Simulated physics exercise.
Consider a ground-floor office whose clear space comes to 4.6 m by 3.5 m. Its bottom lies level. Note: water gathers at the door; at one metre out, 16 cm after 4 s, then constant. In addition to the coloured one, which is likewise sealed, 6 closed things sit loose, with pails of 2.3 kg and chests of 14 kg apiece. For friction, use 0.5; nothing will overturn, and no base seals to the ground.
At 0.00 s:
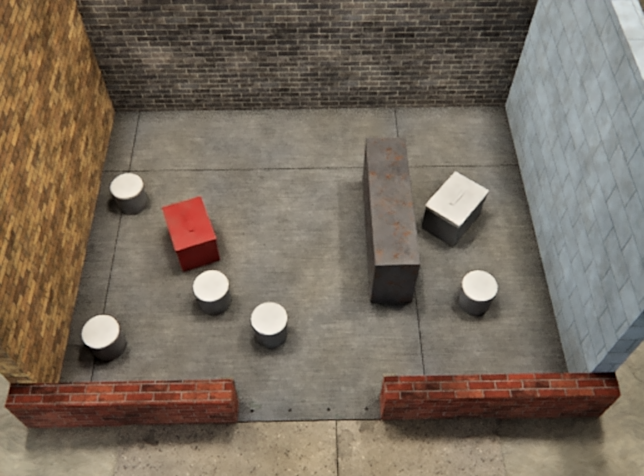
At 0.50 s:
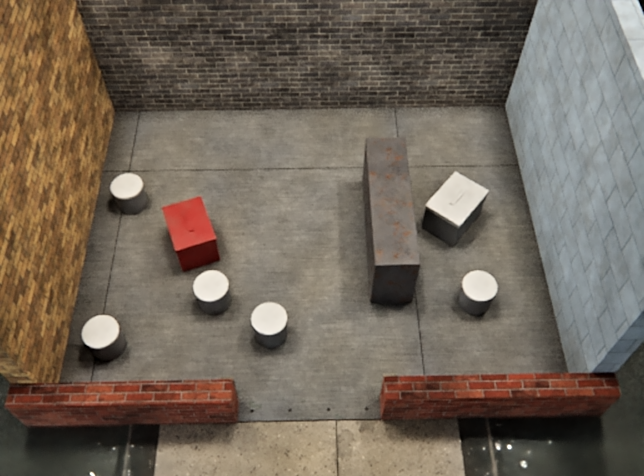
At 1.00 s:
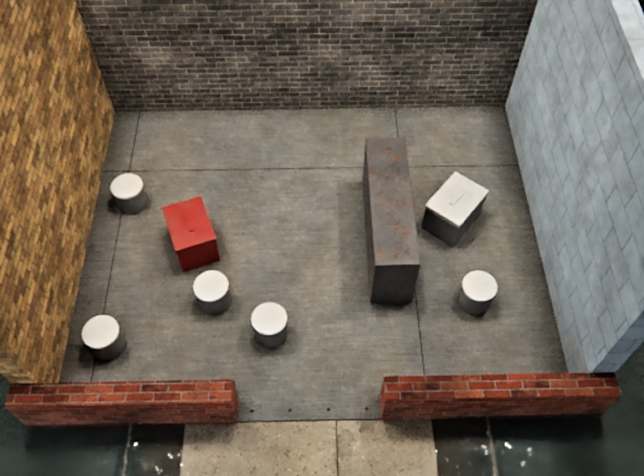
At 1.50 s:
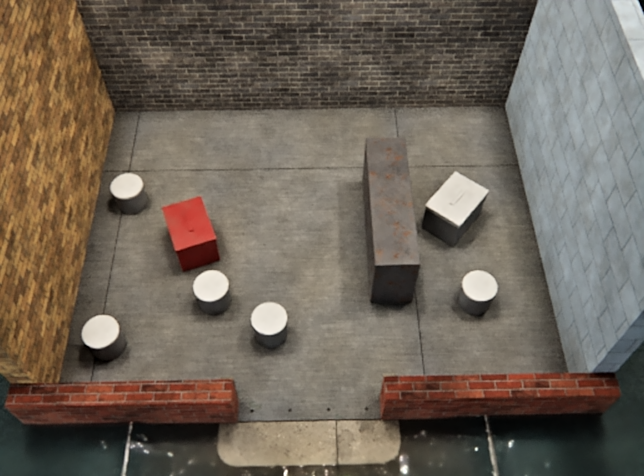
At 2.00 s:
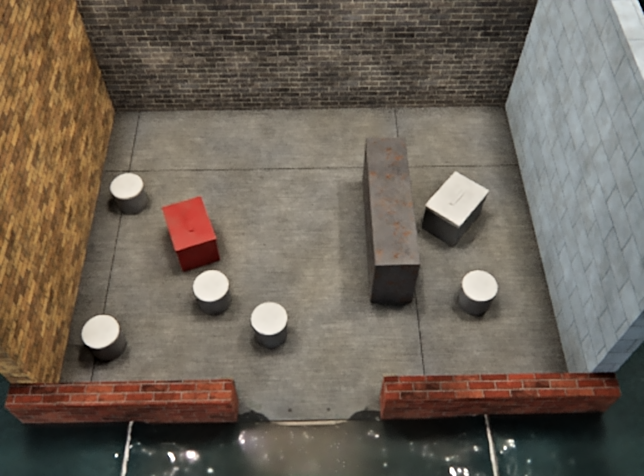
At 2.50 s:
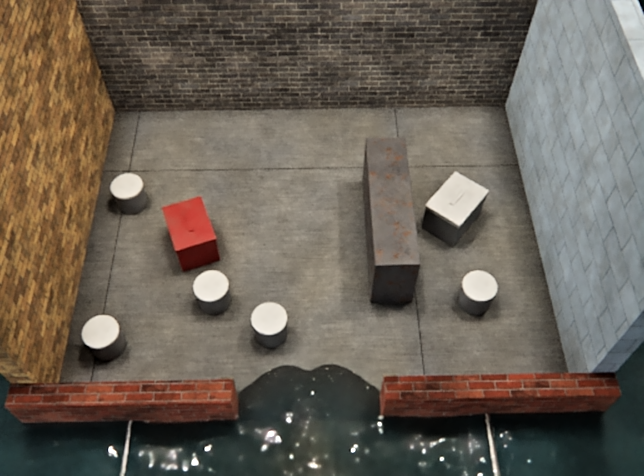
Dark water spreads over the pale paving outside a walled room, closing in from both sides, then pushes a rounded edge through the gap between two low brick walls, while the red chest and the pale objects inside stay still.
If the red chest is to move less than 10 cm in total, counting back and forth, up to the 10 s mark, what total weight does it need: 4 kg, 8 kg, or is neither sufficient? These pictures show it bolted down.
Neither weight is sufficient.
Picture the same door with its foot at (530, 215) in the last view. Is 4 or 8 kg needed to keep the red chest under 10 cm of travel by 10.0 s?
There even the lighter works.
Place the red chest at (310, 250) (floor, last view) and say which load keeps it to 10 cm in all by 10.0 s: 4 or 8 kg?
Note: None OK.
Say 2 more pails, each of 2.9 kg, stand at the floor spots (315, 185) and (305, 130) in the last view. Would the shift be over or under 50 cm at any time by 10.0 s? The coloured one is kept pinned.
First exceeds it, then exceeds it.
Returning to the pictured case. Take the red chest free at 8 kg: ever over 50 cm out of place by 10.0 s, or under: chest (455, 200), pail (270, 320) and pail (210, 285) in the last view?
In that order: Under, over, over.
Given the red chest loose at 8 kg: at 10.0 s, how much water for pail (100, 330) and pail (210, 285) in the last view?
About 3 and 4 cm.
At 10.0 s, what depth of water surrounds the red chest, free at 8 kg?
Depth: Approx. 6 cm.
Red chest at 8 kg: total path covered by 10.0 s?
Close to 50 cm, all told.
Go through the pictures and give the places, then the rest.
The first picture shows the red chest at (188, 223), on the bottom; water covers 0.0 m2; 0 of 7 have shifted.
The second picture shows the red chest at (188, 223) rests on the ground; water covers 0.0 m2; 0 of 7 have shifted.
The third picture shows the red chest at (188, 223) rests on the ground; 0.0 m2 under water; 0 of 7 have shifted.
The fourth picture shows the red chest at (188, 223), on the bottom; 0.0 m2 under water; 0 of 7 have shifted.
The fifth picture shows the red chest at (188, 223) rests on the ground; water covers 0.0 m2; 0 of 7 have shifted.
The sixth picture shows the red chest at (188, 223) rests on the ground; 0.3 m2 under water; 0 of 7 have shifted.
After 3.5 s the red chest would be 0 cm from its start with 4 kg and 0 cm from its start with 8 kg; 0 cm of water round it then.
After 4.5 s the red chest would be 0 cm from its start with 4 kg and 0 cm from its start with 8 kg; 0 cm of water round it then.
After 7.0 s the red chest would be 57 cm from its start with 4 kg and 34 cm from its start with 8 kg; 2 cm of water round it then.
After 10.0 s the red chest would be 65 cm from its start with 4 kg and 39 cm from its start with 8 kg; 6 cm of water round it then.
